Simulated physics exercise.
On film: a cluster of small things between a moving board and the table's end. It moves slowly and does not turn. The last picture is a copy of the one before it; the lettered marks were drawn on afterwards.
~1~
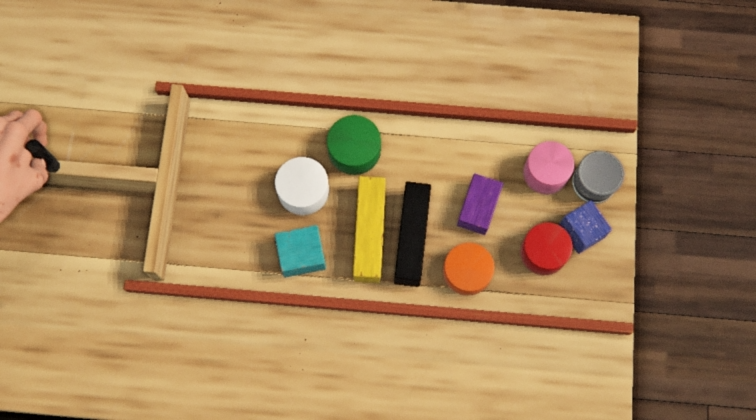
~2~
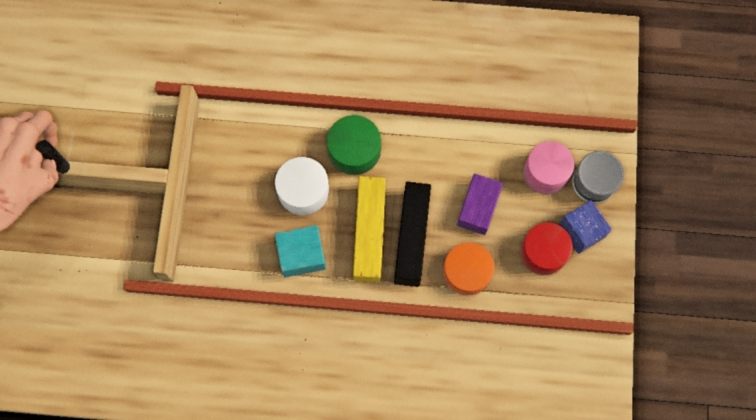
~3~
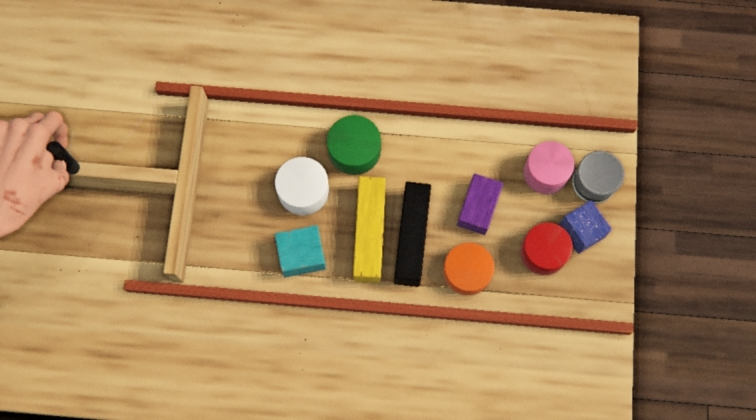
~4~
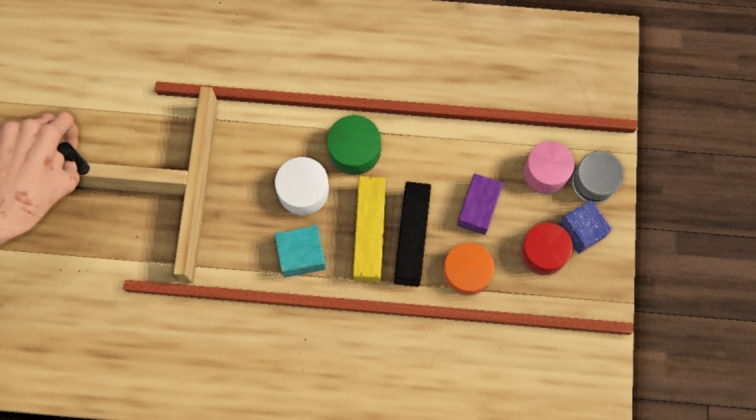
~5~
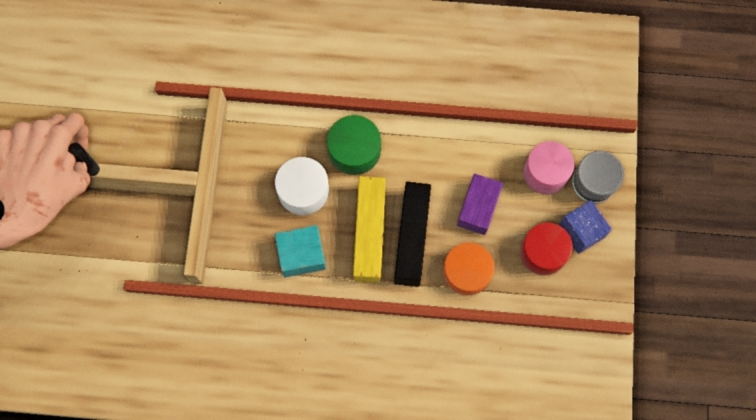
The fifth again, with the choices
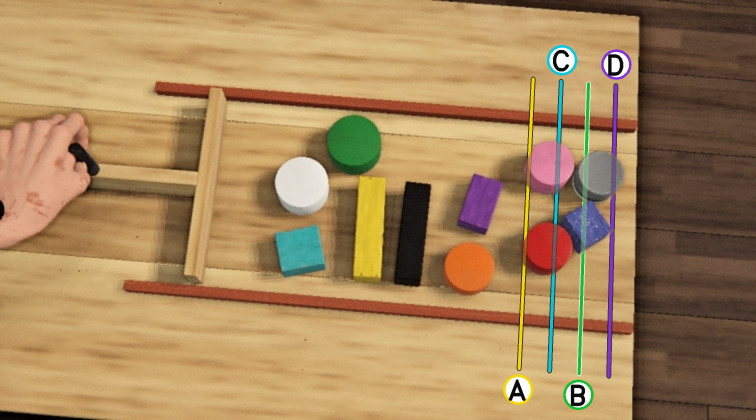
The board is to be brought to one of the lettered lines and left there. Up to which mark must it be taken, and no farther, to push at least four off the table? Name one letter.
Enough have fallen by A.
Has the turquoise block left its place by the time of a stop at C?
By then, yes.
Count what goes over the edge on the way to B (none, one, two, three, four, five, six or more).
By then, six or more.
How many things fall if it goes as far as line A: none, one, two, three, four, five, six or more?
By then, five.
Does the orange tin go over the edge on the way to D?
Yes.
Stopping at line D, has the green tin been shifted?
Yes.
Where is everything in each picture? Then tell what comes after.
The first picture shows white tin (303, 186); yellow bar (370, 230); pink tin (548, 168).
The second picture shows board (173, 176); green tin (354, 145).
The third picture shows board (183, 177); purple block (480, 204).
The fourth picture shows board (193, 178); black stick (413, 235).
The fifth picture shows board (203, 179); turquoise block (301, 251); grey tin (597, 178); white tin (303, 186).
On the copy, A at (526, 218); B at (584, 223); C at (556, 220); D at (612, 225).
On A. First, board (319, 188); green tin (362, 141); turquoise block (343, 257).
Then, board (435, 198); blue block (601, 220); red tin (590, 258).
Finally, board (527, 206); red tin over the edge; blue block over the edge; five fallen.
By contrast, B drops eight, but is farther than needed; C drops six, but is farther than needed; D drops ten, but is farther than needed.
